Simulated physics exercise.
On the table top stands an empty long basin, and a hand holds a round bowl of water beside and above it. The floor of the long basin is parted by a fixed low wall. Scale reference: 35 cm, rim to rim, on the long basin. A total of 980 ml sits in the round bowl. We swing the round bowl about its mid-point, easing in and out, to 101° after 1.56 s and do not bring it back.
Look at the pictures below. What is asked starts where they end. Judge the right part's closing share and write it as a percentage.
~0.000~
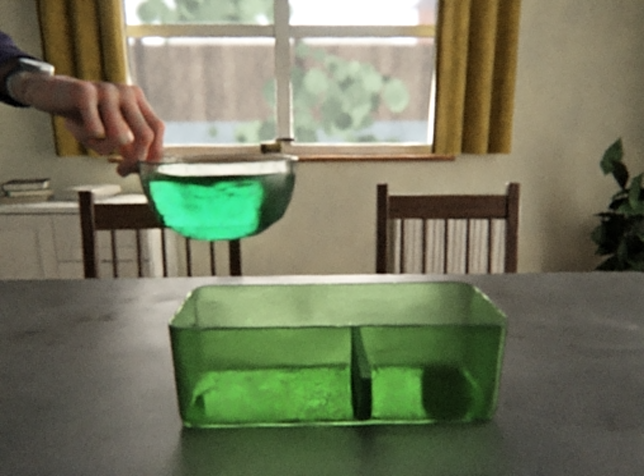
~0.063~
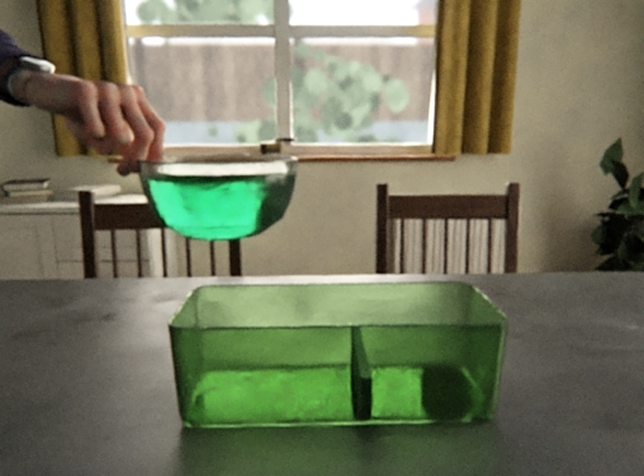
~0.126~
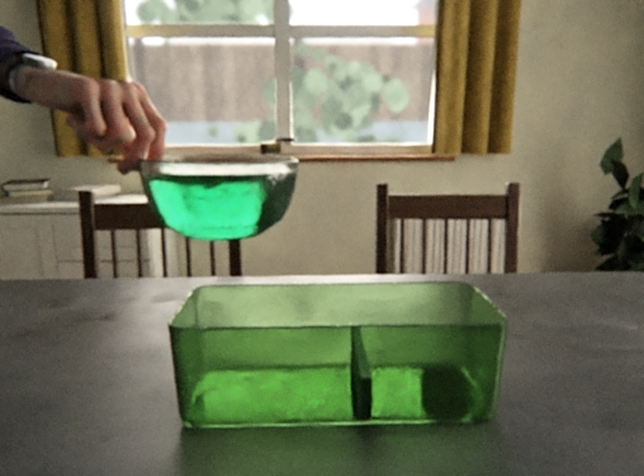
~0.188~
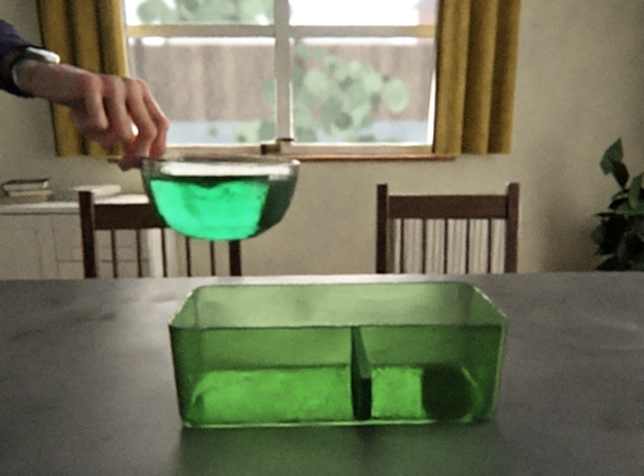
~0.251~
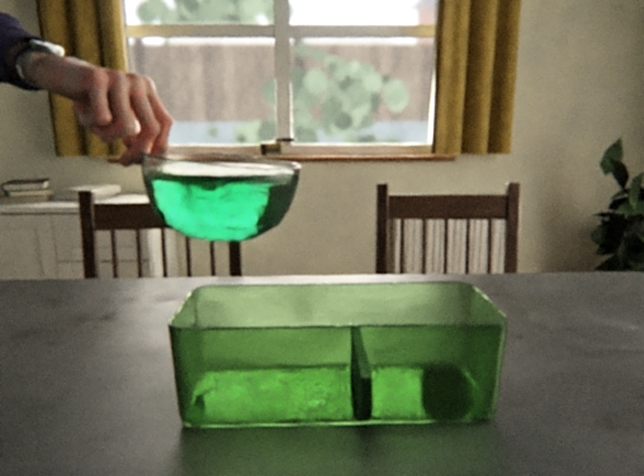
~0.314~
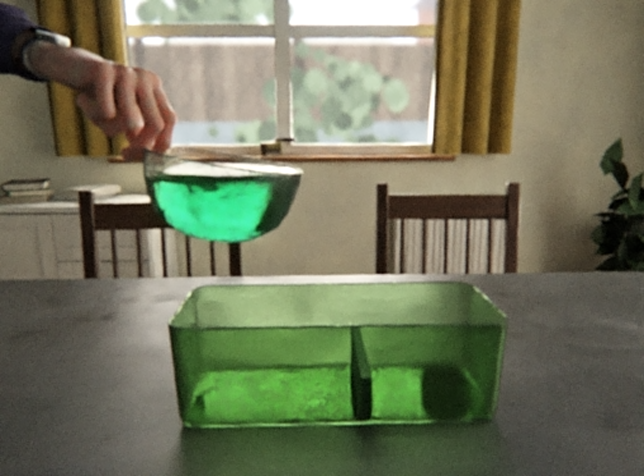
I would judge it at 49 per cent.
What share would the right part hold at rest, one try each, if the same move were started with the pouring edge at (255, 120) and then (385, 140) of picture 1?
First 10, then 85 per cent.
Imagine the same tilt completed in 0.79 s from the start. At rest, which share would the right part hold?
That would give about 30 percent.
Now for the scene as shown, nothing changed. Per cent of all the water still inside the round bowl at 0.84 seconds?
About 52 per cent.
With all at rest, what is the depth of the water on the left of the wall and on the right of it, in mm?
On the left it stands about 20 mm, on the right about 28 mm.
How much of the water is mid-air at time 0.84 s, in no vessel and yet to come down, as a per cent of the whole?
Estimate: Some 28 % of the total.
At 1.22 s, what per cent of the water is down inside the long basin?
Some 88 per cent.
By 0.84 s the tilt is 56° and 51 per cent is still to pour, 7 is left of the wall and 14 right of it.
By 1.22 s the tilt is 90° and 7 per cent is still to pour, 38 is left of the wall and 49 right of it.
By 1.62 s the tilt is 101° and 0 per cent is still to pour, 50 is left of the wall and 49 right of it.
By 2.06 s the tilt is 101° and 0 per cent is still to pour, 50 is left of the wall and 49 right of it.
At rest 50 per cent lies left of the wall, 49 right of it and 1 outside.
